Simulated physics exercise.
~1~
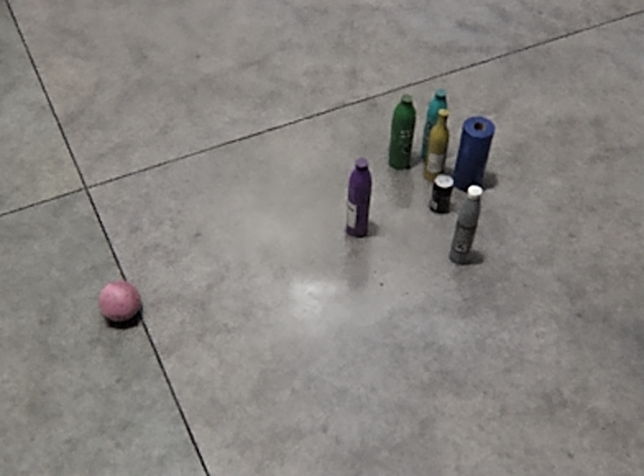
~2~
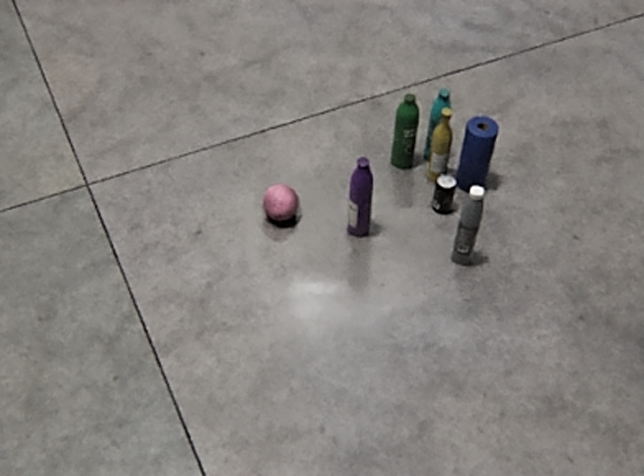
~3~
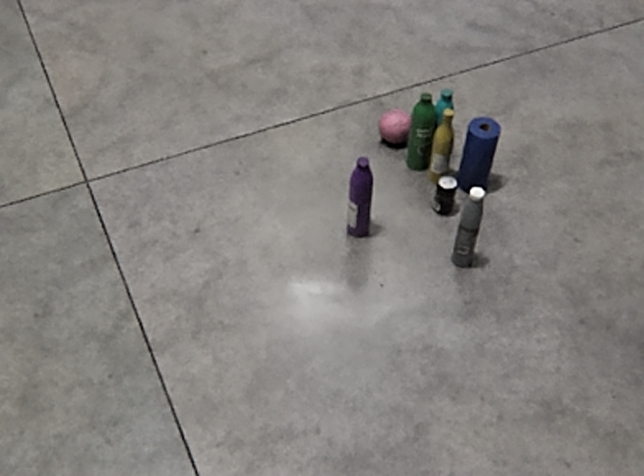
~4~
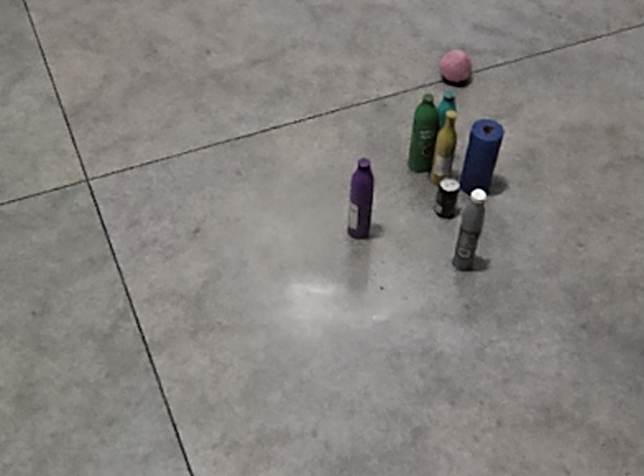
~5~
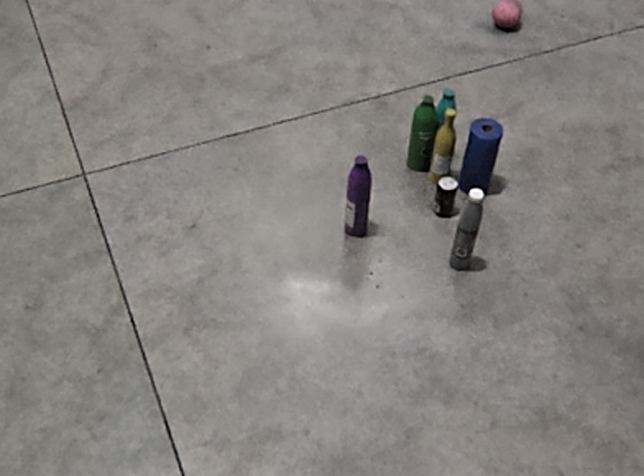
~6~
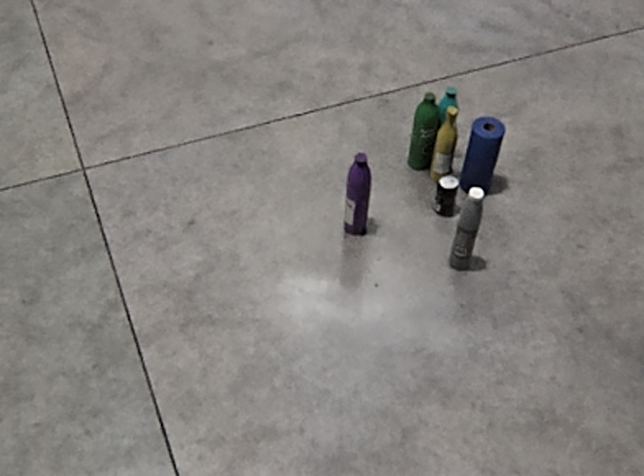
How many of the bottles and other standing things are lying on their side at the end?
None of them are lying down. The bottles, the black can and the blue roll all still stand upright.
On a grey floor, a pink ball rolls past standing bottles, nudging the green one.
